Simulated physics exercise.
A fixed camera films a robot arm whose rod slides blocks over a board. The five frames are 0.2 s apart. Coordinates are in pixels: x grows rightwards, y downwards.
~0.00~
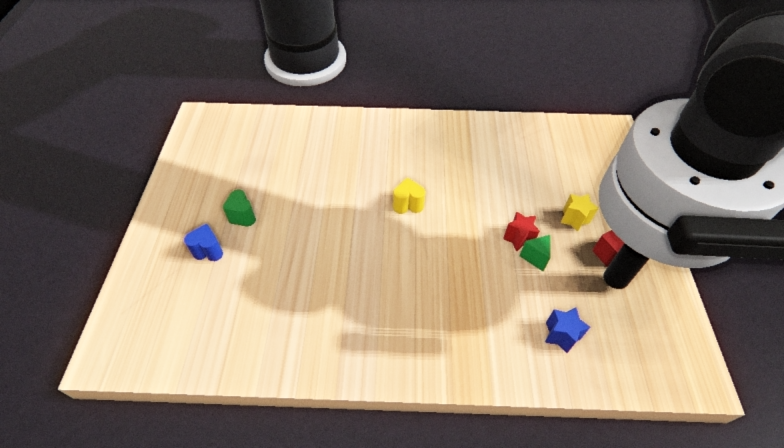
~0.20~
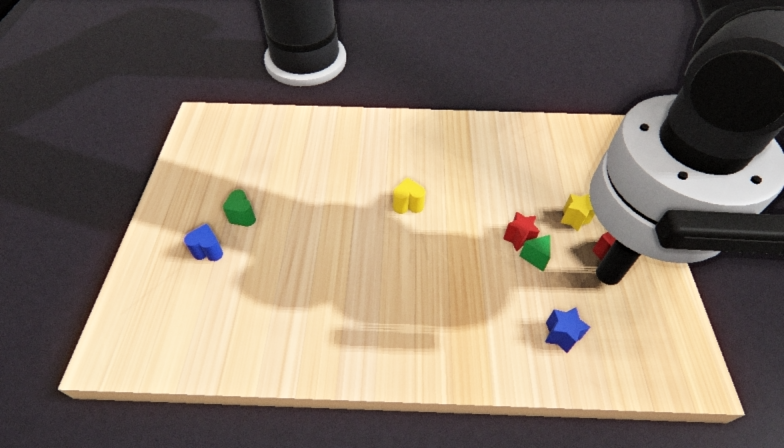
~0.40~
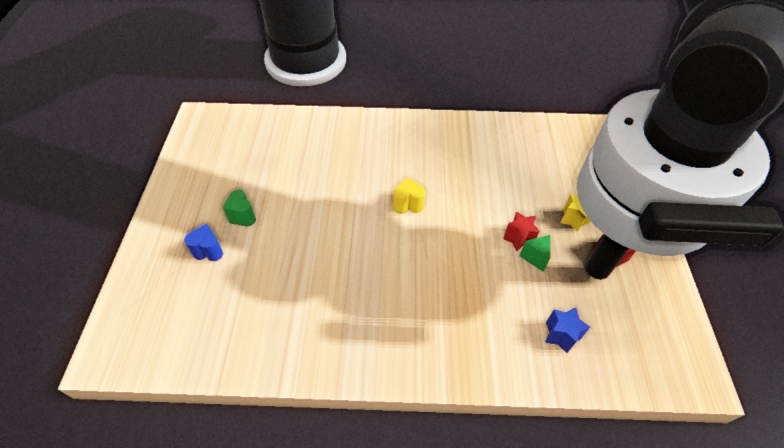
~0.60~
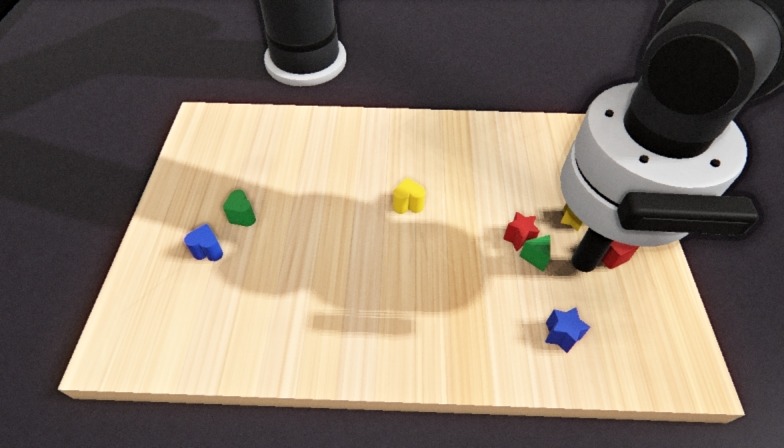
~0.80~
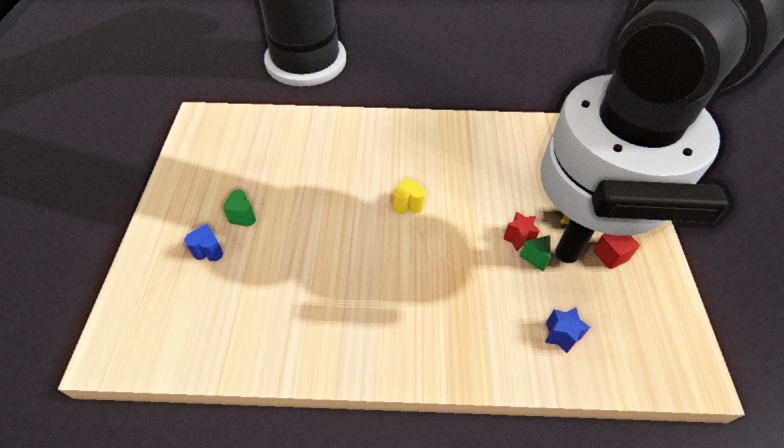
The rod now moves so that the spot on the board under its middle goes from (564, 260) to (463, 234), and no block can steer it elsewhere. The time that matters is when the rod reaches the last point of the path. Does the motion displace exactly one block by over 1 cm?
No.
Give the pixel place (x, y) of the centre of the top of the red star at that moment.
At roughly (492, 205).
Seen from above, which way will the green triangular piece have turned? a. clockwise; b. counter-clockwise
Answer: B.
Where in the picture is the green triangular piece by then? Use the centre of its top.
The middle of its upper face will lie at (502, 246).
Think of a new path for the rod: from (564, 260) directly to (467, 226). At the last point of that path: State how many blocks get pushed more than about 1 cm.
Two blocks move more than 1 cm.
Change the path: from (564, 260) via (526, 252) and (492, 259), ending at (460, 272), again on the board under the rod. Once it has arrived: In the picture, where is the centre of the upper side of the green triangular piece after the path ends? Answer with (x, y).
I predict (444, 266).
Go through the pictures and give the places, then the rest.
Rod's lower end (616, 279); red star (525, 223); green triangular piece (542, 244); red four-sided block partly hidden, in the first frame.
Rod (608, 275); blocks still, in the second frame.
Rod (597, 269); blocks still, in the third frame.
Rod (584, 262); blocks still, in the fourth frame.
Rod (567, 254); red star (525, 223); green triangular piece (542, 244); red four-sided block (621, 240), in the fifth frame.
The first path, step by step. One third of the way, rod (532, 245); red star (514, 218); green triangular piece (517, 243), turned 45° anticlockwise.
Two thirds of the way, rod (497, 236); red star (496, 206), turned 75° clockwise; green triangular piece (502, 246), turned 80° anticlockwise.
At the end, rod (464, 228); red star (492, 205), turned 110° clockwise; green triangular piece (502, 246), turned 80° anticlockwise; red four-sided block still.
